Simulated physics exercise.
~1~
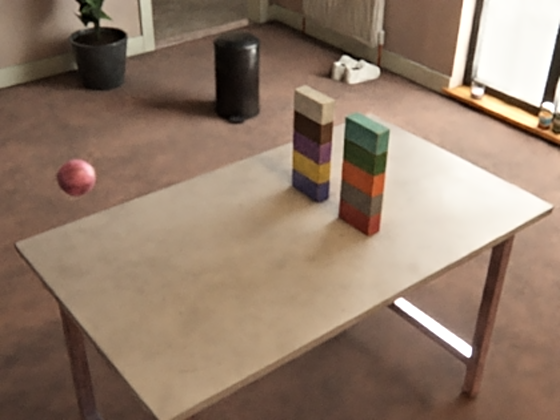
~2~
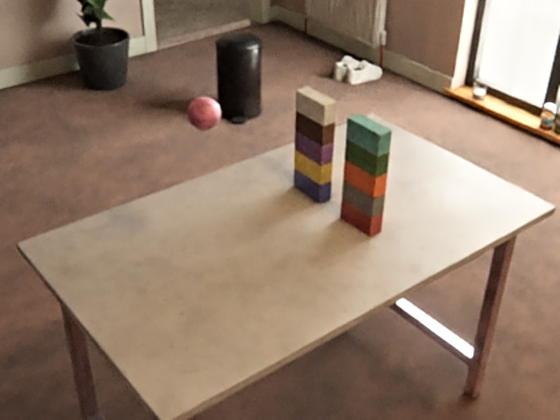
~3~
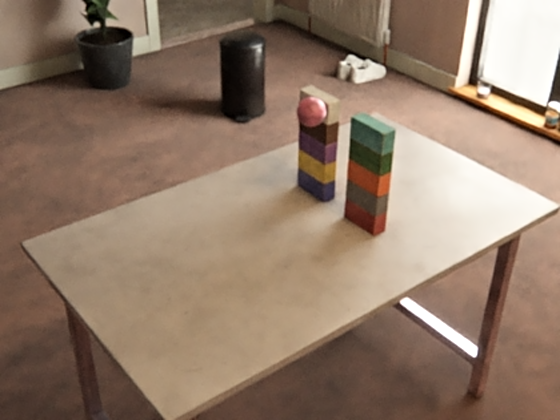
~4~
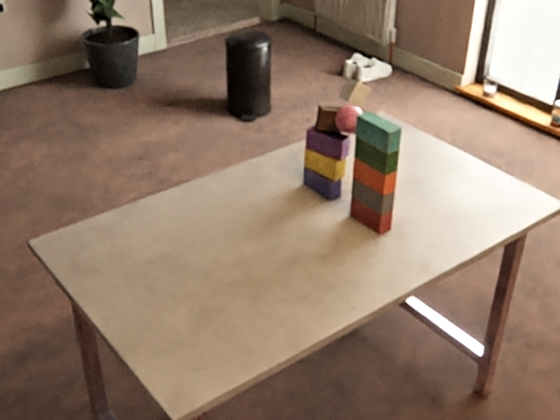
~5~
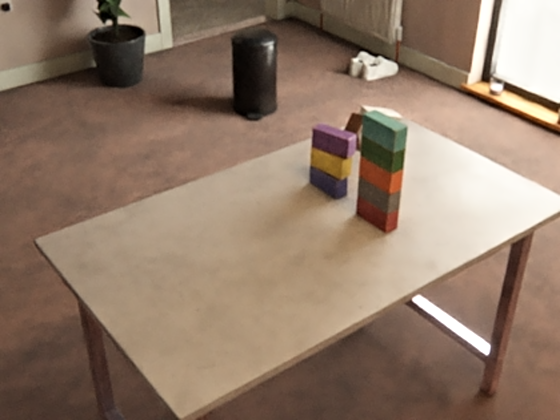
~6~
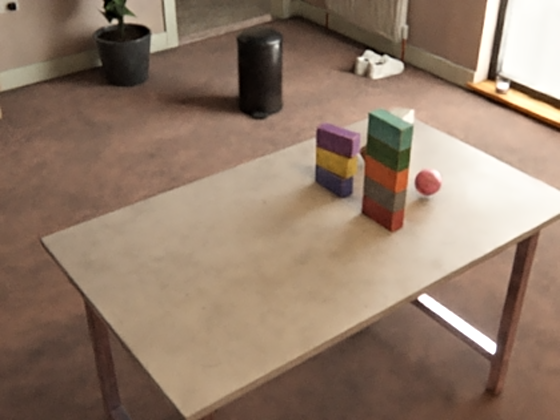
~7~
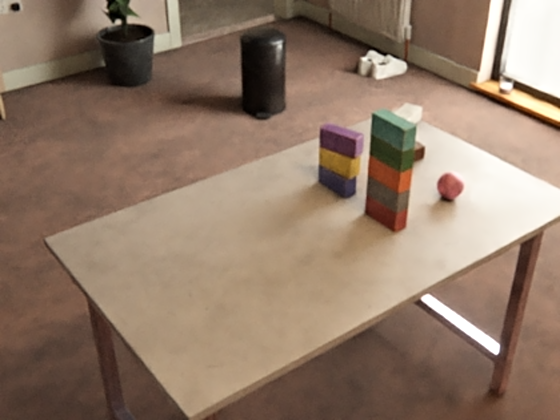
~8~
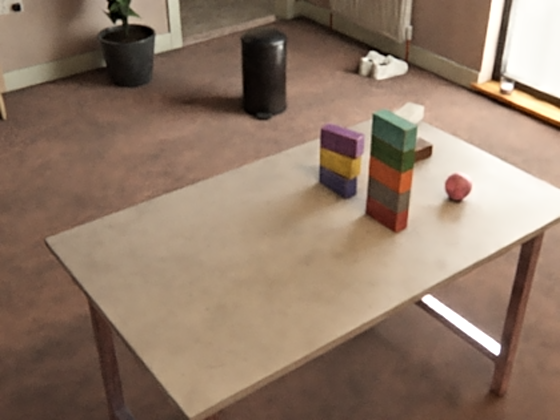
A pink ball flies in from the left above a pale wooden table, seen from above in a room with a brown carpet, a potted plant and a black bin behind. Two stacks of coloured blocks stand on the table, the left one topped with white and brown, the right one with turquoise and green. The ball strikes the top of the left stack, and the white and brown blocks tip and tumble off behind the right stack. The ball reappears beyond it and slows to the right. Both fallen blocks end lying on the table, while the remaining blocks stay stacked.
